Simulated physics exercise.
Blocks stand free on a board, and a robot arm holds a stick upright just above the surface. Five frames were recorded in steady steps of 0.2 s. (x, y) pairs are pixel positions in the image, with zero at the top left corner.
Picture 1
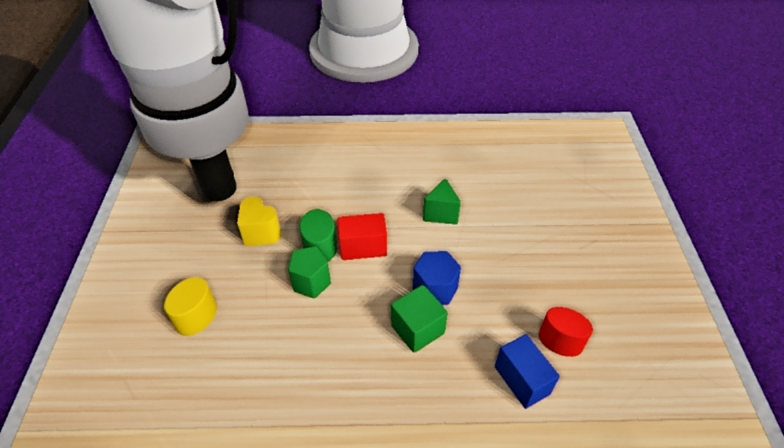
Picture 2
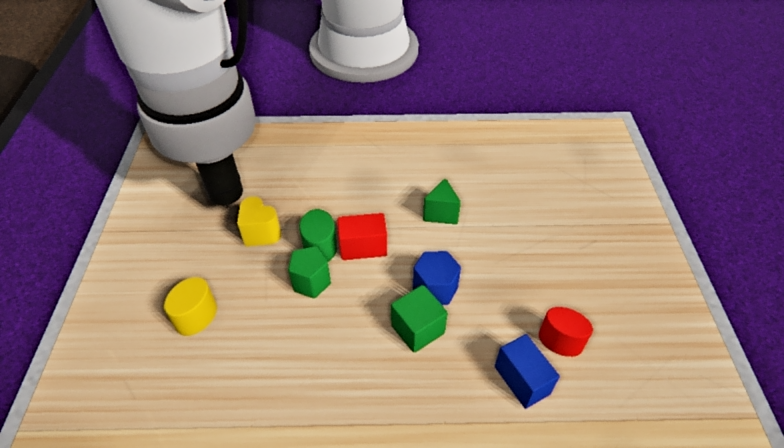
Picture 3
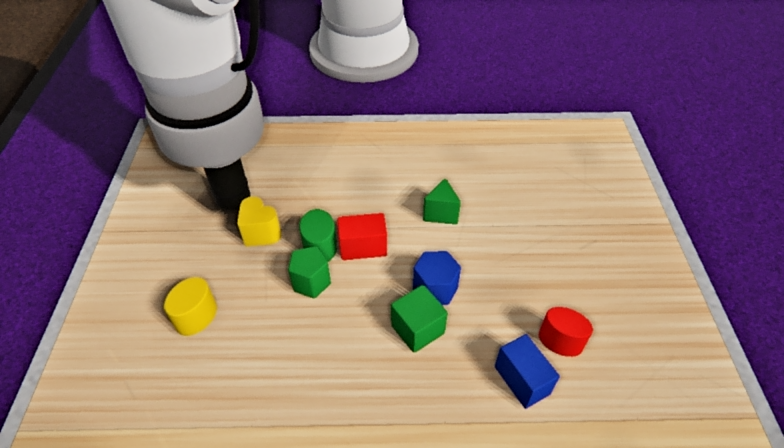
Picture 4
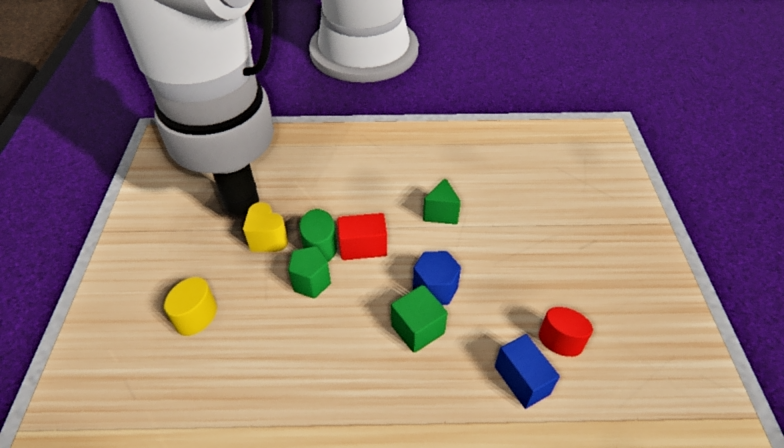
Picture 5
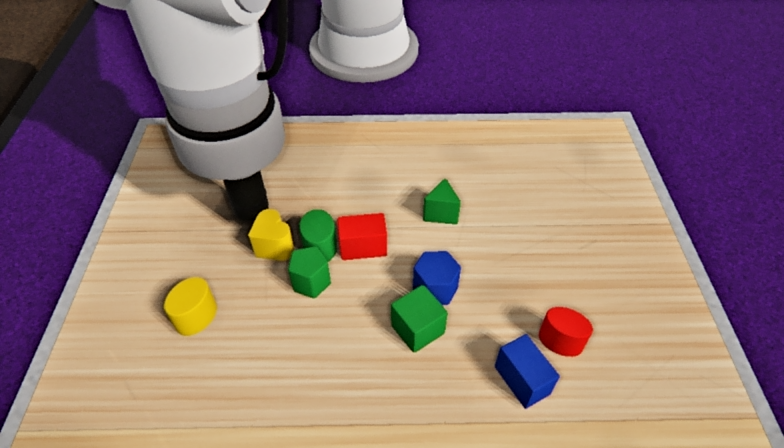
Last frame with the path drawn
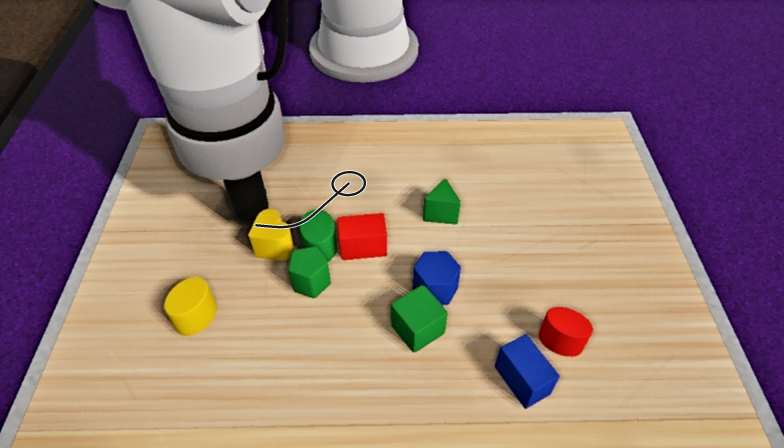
On a wooden board with scattered red, green, blue and yellow blocks, a robot arm holds a black stick upright near the upper left. The arm moves the stick slightly right and down to the yellow heart, then nudges the heart a short way toward the green blocks.
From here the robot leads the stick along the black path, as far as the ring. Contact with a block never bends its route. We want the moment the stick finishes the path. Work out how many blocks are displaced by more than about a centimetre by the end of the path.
Count: One.
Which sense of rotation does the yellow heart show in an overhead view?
The twist is clockwise.
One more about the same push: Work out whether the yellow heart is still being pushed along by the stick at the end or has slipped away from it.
The stick no longer has it in front.
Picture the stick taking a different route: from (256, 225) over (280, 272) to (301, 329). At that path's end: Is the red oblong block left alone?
Yes
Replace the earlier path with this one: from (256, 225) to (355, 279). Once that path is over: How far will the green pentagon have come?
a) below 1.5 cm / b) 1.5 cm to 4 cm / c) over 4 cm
b: 1.5 cm to 4 cm.
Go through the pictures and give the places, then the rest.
In the first picture, stick tip at (220, 190); block tops, yellow heart at (255, 212); green oval at (317, 225); red oblong block at (362, 225).
In the second picture, stick at (226, 194); blocks unchanged.
In the third picture, stick at (233, 198); blocks unchanged.
In the fourth picture, stick at (242, 203); yellow heart at (262, 218).
In the fifth picture, stick at (252, 209); yellow heart at (269, 225); green oval at (317, 225); red oblong block at (362, 225).
Path on the board, from (256, 225) via (295, 225) and (324, 205), ending at (349, 183).
On the path given first. One third of the way, stick at (292, 209); yellow heart at (284, 232), turned 50° clockwise; green oval at (321, 226).
Two thirds of the way, stick at (323, 188); yellow heart at (284, 232), turned 50° clockwise; green oval at (321, 226).
At the end, stick at (347, 167); yellow heart at (284, 232), turned 50° clockwise; green oval at (321, 226); red oblong block in place.
